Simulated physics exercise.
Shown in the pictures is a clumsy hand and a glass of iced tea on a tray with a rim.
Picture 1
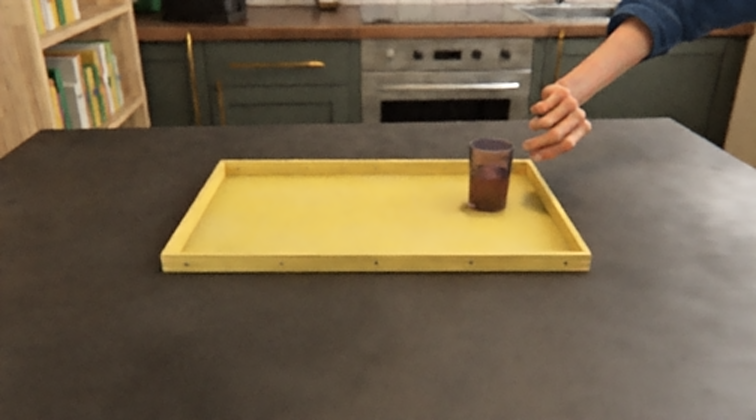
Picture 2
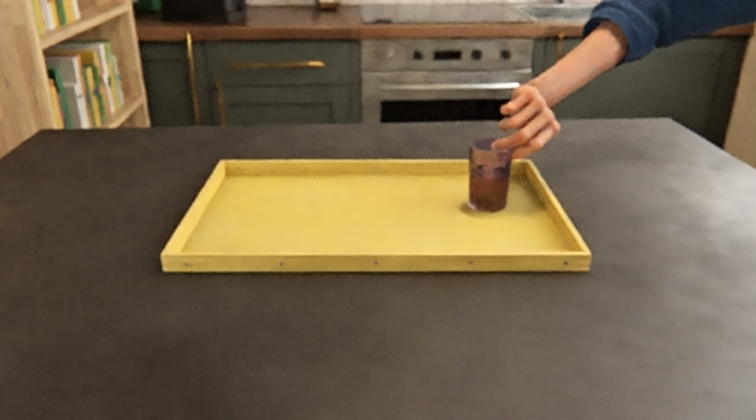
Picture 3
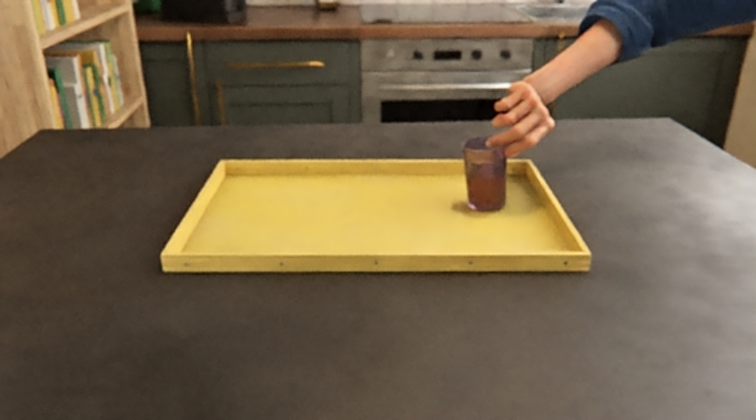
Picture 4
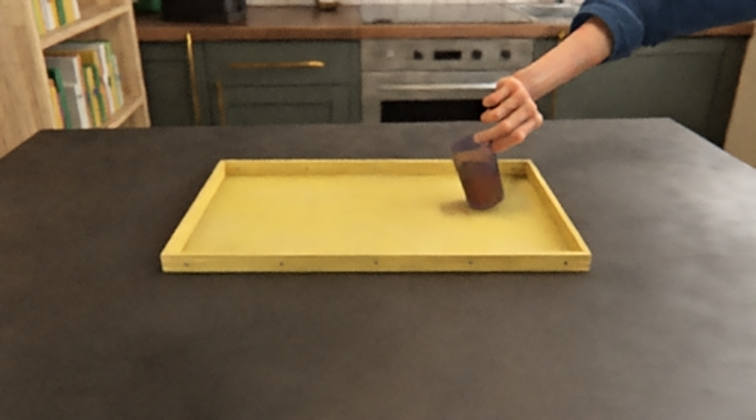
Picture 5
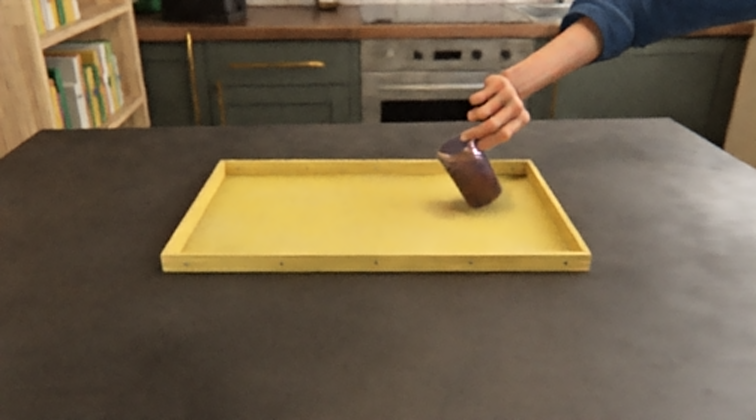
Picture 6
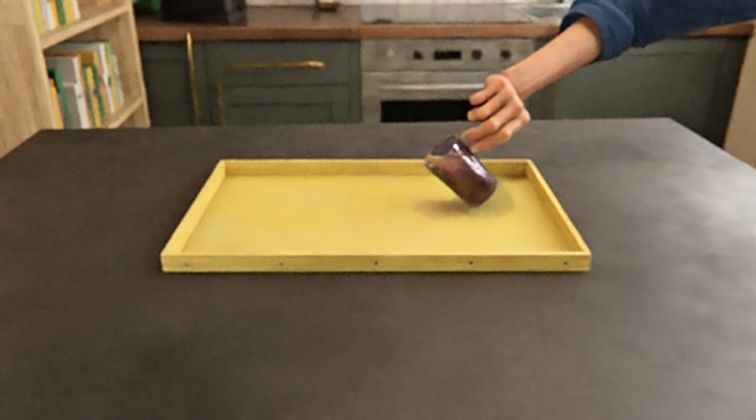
A hand in a dark blue sleeve reaches in from the upper right, toward a glass half full of dark drink on a rimmed yellow tray. The tray lies on a dark tabletop, seen from slightly above by a still camera, with green cabinets, an oven and a bookshelf behind. The fingers meet the glass and move left with it as it tilts steeply leftward over the tray.
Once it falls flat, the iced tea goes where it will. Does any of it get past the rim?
No, contained.
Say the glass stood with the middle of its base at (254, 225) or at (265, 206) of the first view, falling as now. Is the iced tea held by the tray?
At the first place it gets out on to the top, at the second it gets out on to the top.
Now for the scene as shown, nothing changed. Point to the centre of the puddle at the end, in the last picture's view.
Around (276, 214).
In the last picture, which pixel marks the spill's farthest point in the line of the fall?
(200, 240).
A moment on, the glass lies in the tray; the puddle covers about as much as a plate; the rim holds it.
Further on, the puddle covers about as much as a tray; the rim holds it.
When it is over, the puddle covers about as much as a tray; the rim holds it.
